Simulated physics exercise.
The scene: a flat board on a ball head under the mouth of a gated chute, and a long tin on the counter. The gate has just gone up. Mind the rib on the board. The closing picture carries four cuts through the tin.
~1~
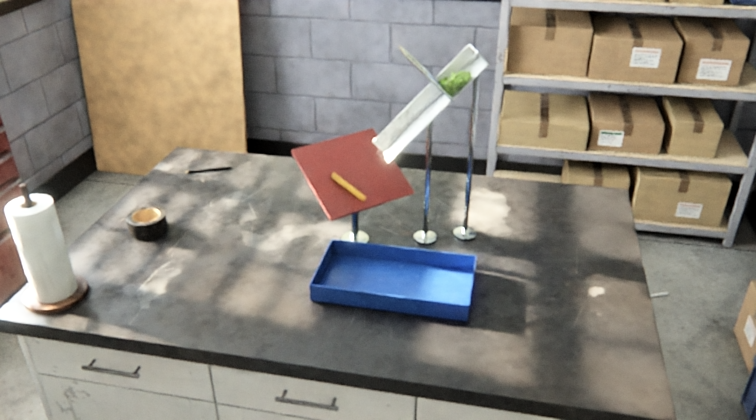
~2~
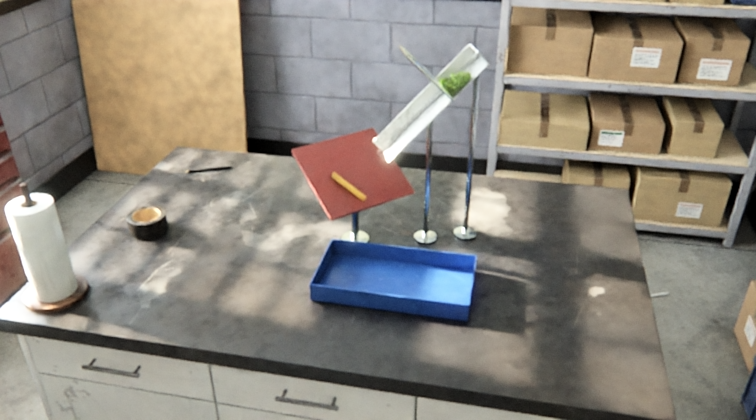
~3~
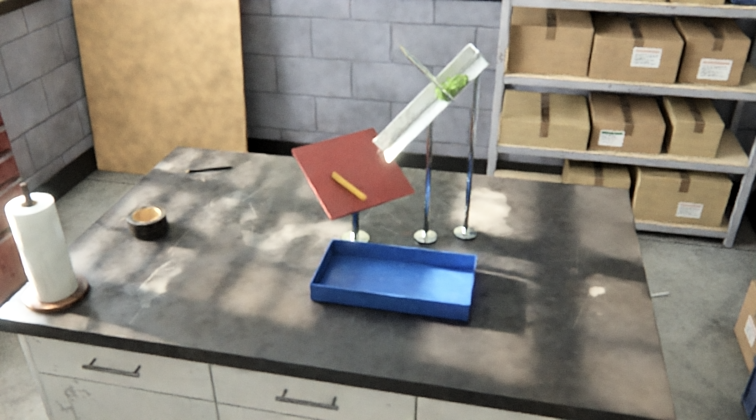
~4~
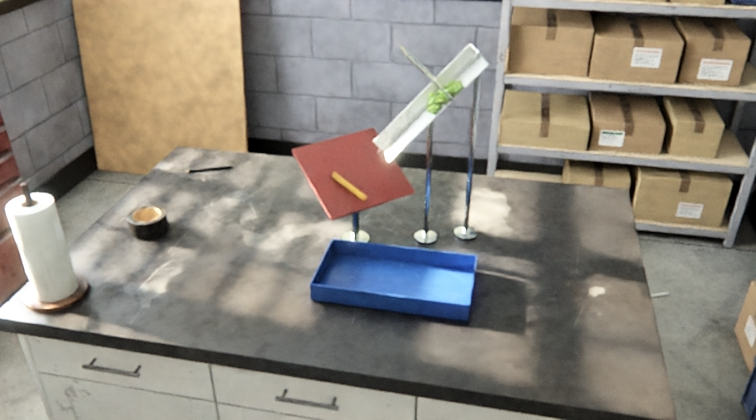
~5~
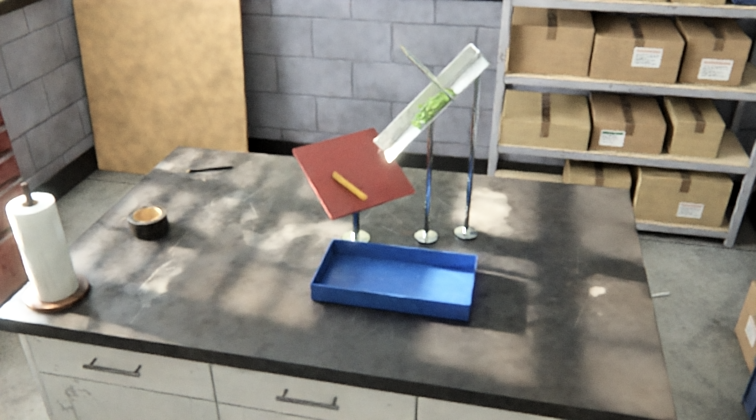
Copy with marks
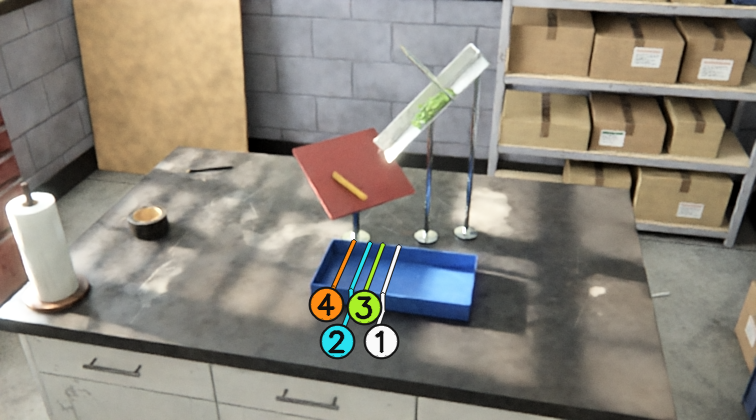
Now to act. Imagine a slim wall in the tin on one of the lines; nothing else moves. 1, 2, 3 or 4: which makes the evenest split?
It is 1.
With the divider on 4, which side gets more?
More lands on the right.
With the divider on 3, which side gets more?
More lands on the right.
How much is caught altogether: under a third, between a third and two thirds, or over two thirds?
About that: Over two thirds.
On the marked copy, line 1 crosses the front rim at (382, 293); line 2 crosses the front rim at (351, 289); line 3 crosses the front rim at (365, 291); line 4 crosses the front rim at (333, 287).
Choosing 1, of what is caught, roughly half on the left of the divider, roughly half on the right.
Choosing 2, of what is caught, just a few on the left of the divider, almost all on the right.
Choosing 3, of what is caught, just a few on the left of the divider, almost all on the right.
Choosing 4, of what is caught, just a few on the left of the divider, almost all on the right.
